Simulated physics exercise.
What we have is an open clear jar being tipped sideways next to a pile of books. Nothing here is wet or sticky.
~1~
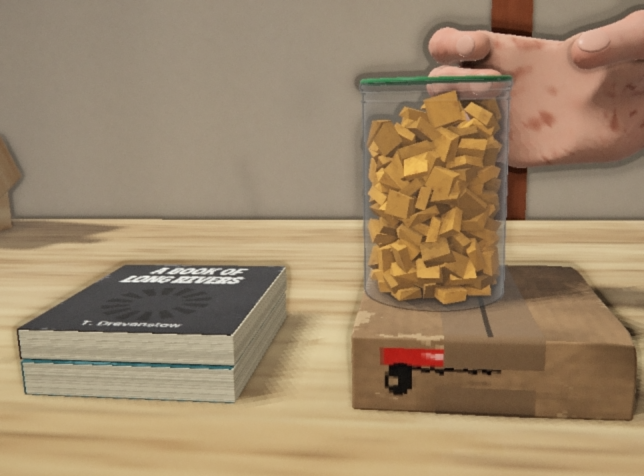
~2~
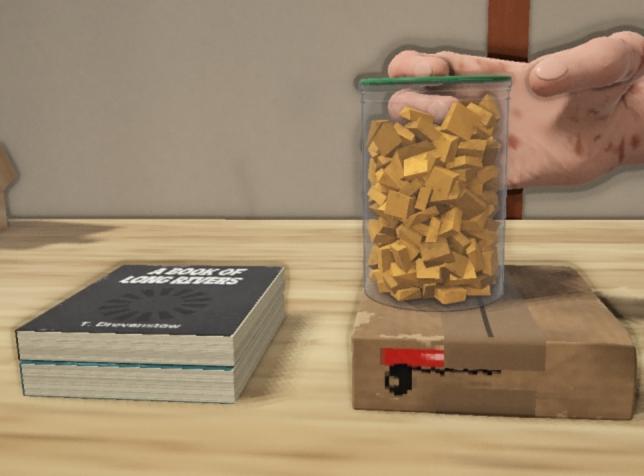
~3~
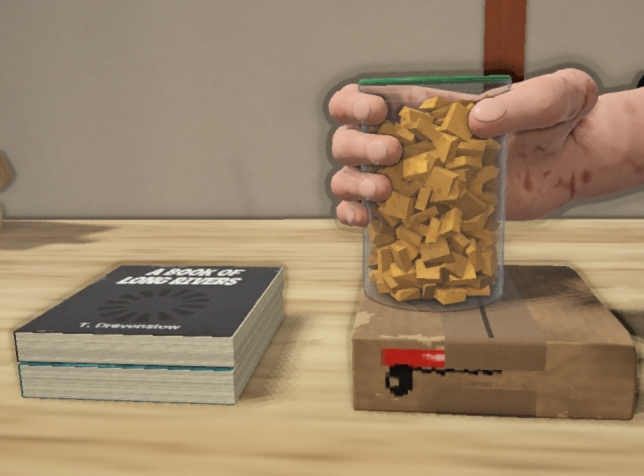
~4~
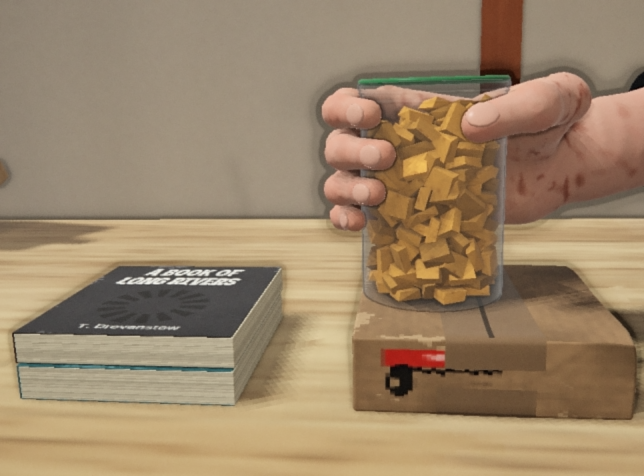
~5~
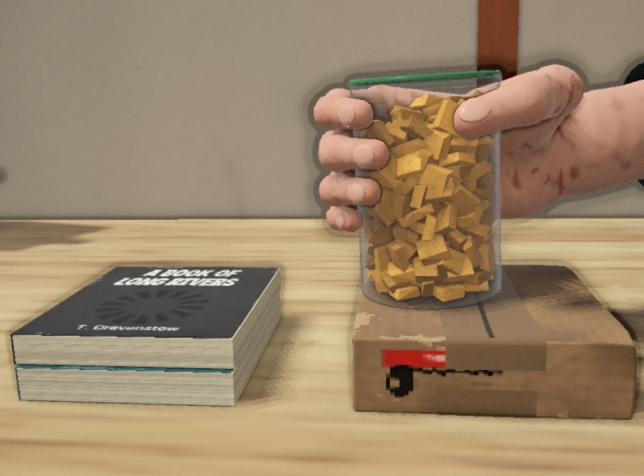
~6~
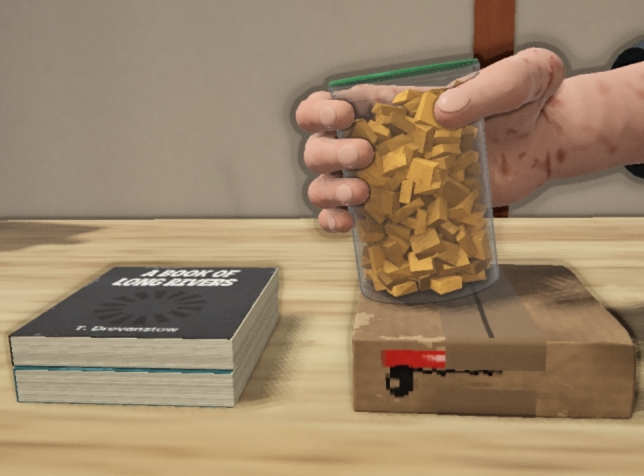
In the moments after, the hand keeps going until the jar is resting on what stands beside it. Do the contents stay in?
What is in the jar starts tumbling out.
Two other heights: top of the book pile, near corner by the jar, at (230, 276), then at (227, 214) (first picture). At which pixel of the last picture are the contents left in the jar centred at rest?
Around (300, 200) in the first try, (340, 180) in the second.
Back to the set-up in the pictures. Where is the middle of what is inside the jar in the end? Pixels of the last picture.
Near (264, 238).
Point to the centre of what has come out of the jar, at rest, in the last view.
Close to (122, 292).
Then, 0.64 s after the last picture, the jar leans 49°; everything is still inside.
Then, 1.20 s after the last picture, the jar leans 86°; a stray few of the small crackers out of it.
Then, 1.68 s after the last picture, the jar rests on the book pile at 92°; a small part of the small crackers out of it.
At rest, the jar rests on the book pile at 92°; a small part of the small crackers out of it.
